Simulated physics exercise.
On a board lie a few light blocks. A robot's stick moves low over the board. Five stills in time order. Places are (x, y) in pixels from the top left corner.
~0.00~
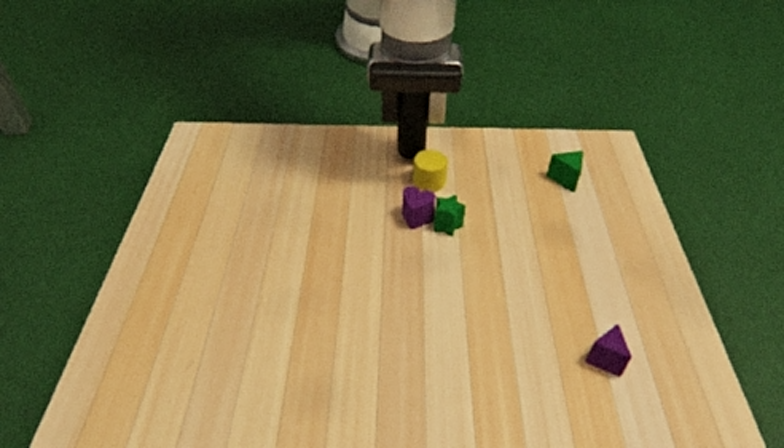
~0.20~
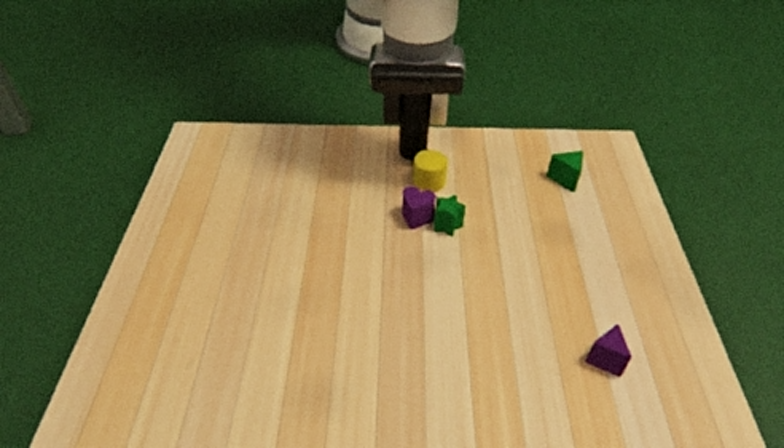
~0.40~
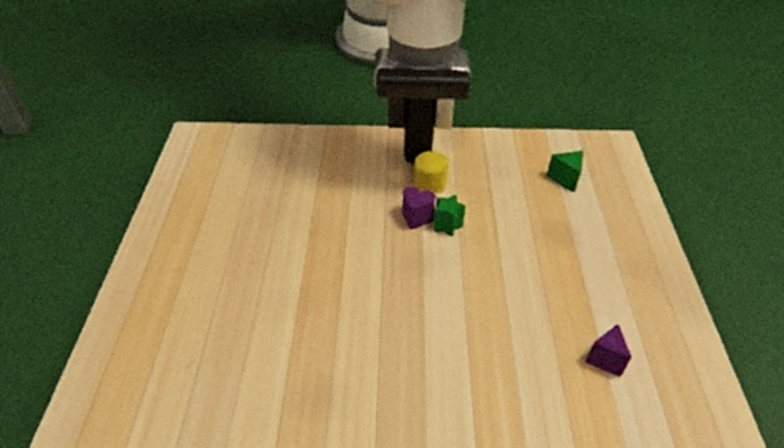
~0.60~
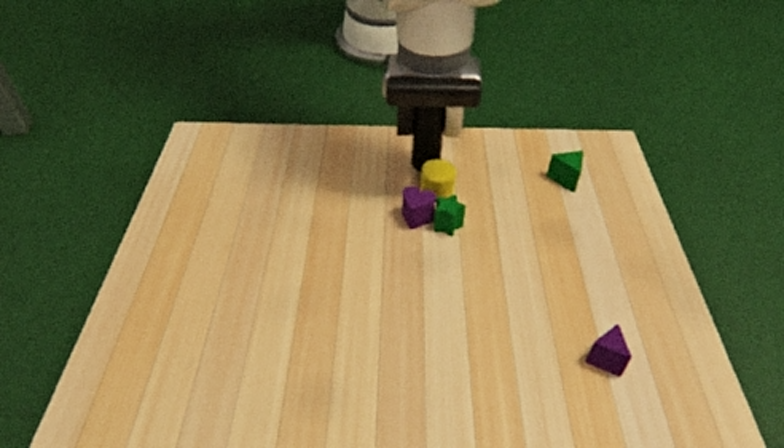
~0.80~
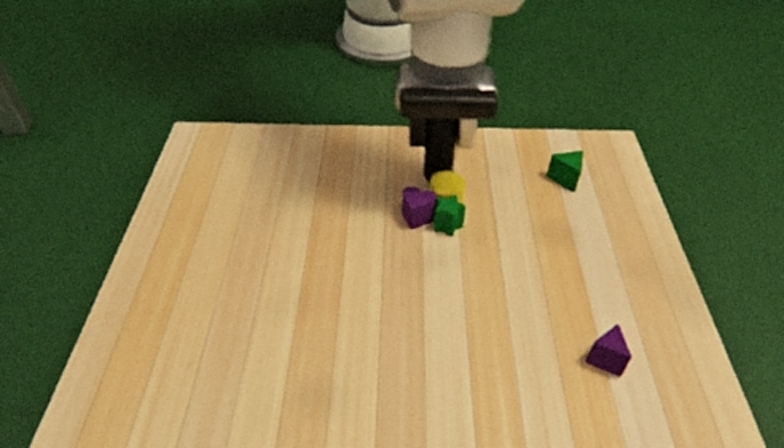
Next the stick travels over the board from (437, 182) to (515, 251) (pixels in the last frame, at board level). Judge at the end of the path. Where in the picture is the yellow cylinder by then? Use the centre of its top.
My prediction: (481, 235).
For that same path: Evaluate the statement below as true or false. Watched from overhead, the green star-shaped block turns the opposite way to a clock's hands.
False.
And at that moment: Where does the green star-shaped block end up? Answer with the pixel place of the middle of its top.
The middle of its upper face should be somewhere near (445, 233).
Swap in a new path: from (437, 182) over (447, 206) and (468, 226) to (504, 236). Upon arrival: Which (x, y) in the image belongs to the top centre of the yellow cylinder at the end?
Top centre: (478, 233).
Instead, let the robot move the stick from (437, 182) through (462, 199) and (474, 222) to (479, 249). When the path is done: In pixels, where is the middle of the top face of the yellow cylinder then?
It comes to (460, 247).
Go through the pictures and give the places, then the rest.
In the first frame, stick's lower end at (411, 150); purple heart block at (418, 196); yellow cylinder at (431, 160); green star-shaped block at (450, 204).
In the second frame, stick at (413, 152); blocks still.
In the third frame, stick at (418, 156); yellow cylinder at (432, 161).
In the fourth frame, stick at (426, 164); yellow cylinder at (439, 169).
In the fifth frame, stick at (438, 175); purple heart block at (418, 196); yellow cylinder at (448, 182); green star-shaped block at (450, 204).
The first path, step by step. One third of the way, stick at (462, 196); yellow cylinder at (464, 206); green star-shaped block at (450, 224), turned 45° clockwise.
Two thirds of the way, stick at (490, 220); yellow cylinder at (477, 228); green star-shaped block at (445, 233), turned 85° clockwise.
At the end, stick at (517, 243); purple heart block still; yellow cylinder at (481, 235); green star-shaped block at (445, 233), turned 85° clockwise.
